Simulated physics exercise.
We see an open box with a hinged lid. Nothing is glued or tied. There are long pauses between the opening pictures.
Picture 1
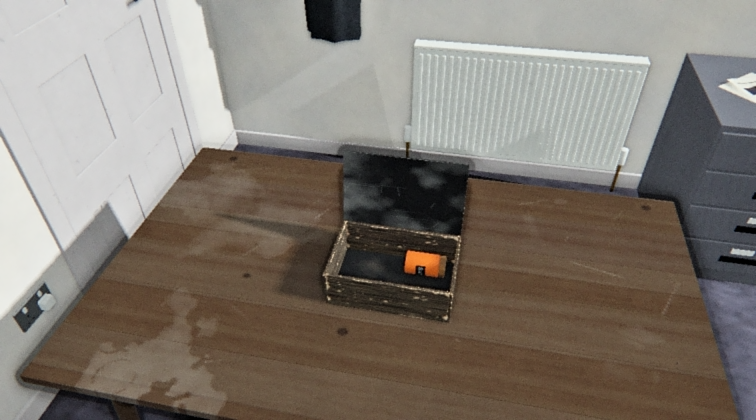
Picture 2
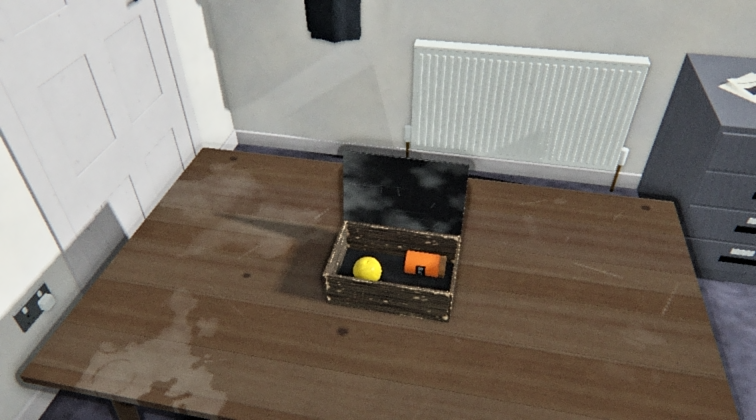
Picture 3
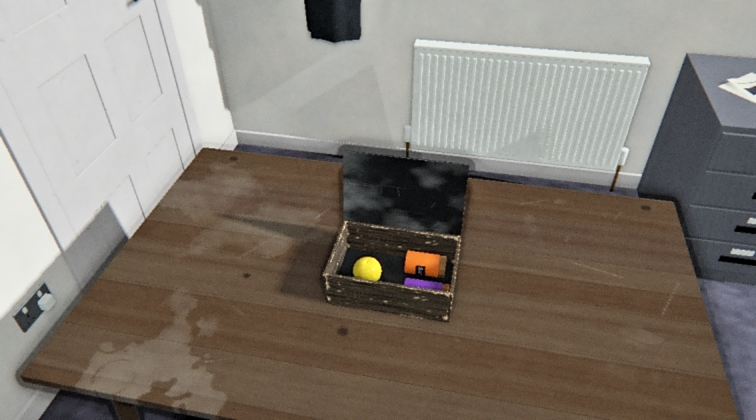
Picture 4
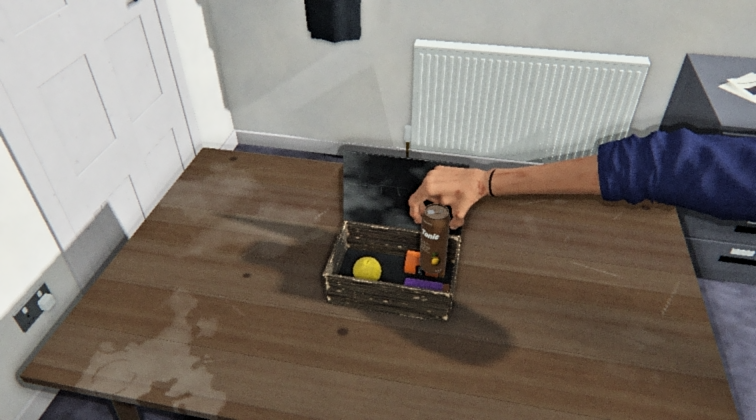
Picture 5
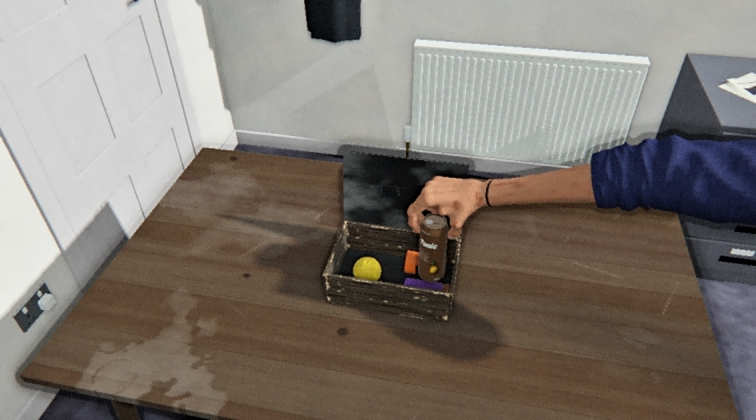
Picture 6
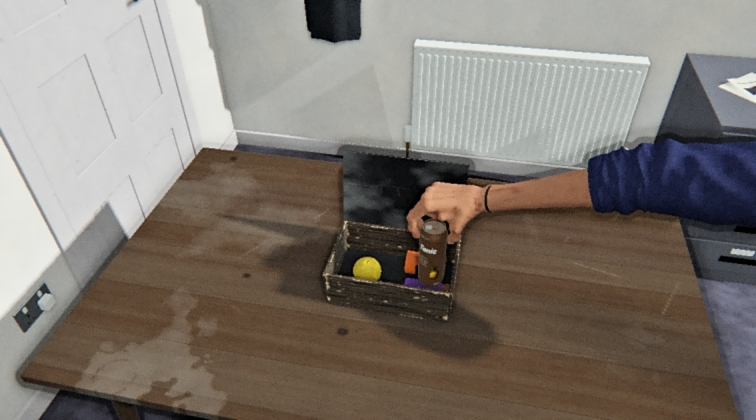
The footage shows an open hinged box holding an orange shaker, then also a yellow apple and a purple item. A hand reaches in from the right, holding a brown can upright inside the box and shifting it only slightly.
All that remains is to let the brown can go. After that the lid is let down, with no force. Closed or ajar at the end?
The lid will not close.
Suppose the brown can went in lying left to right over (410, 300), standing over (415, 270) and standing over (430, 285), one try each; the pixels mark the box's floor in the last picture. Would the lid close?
First, it closes; second, it will not close; third, it stays ajar.
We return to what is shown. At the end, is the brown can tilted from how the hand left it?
It ends up tilted.
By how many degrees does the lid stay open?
Some 90° above the rim.
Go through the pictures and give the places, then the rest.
In the first frame, the last thing is not in view yet.
In the second frame, the last thing is not in view yet.
In the third frame, the last thing is not in view yet; orange shaker (426, 264).
The fourth frame shows on its way; brown can (434, 240); yellow apple (367, 271).
The fifth frame shows on its way; brown can (433, 249).
The sixth frame shows put in, still held; brown can (432, 254).
Then, 0.50 s later than the last frame, brown can tilted by 54° near (436, 253); purple shaker moved a little.
Then, 1.90 s later than the last frame, lid 88° above the rim; brown can tilted by 49° near (436, 254); purple shaker moved a little.
When it is over, lid 90° above the rim; lying over in the box, brown can; the other 3 as before. End places, in pixels of the last picture, brown can near (436, 254).
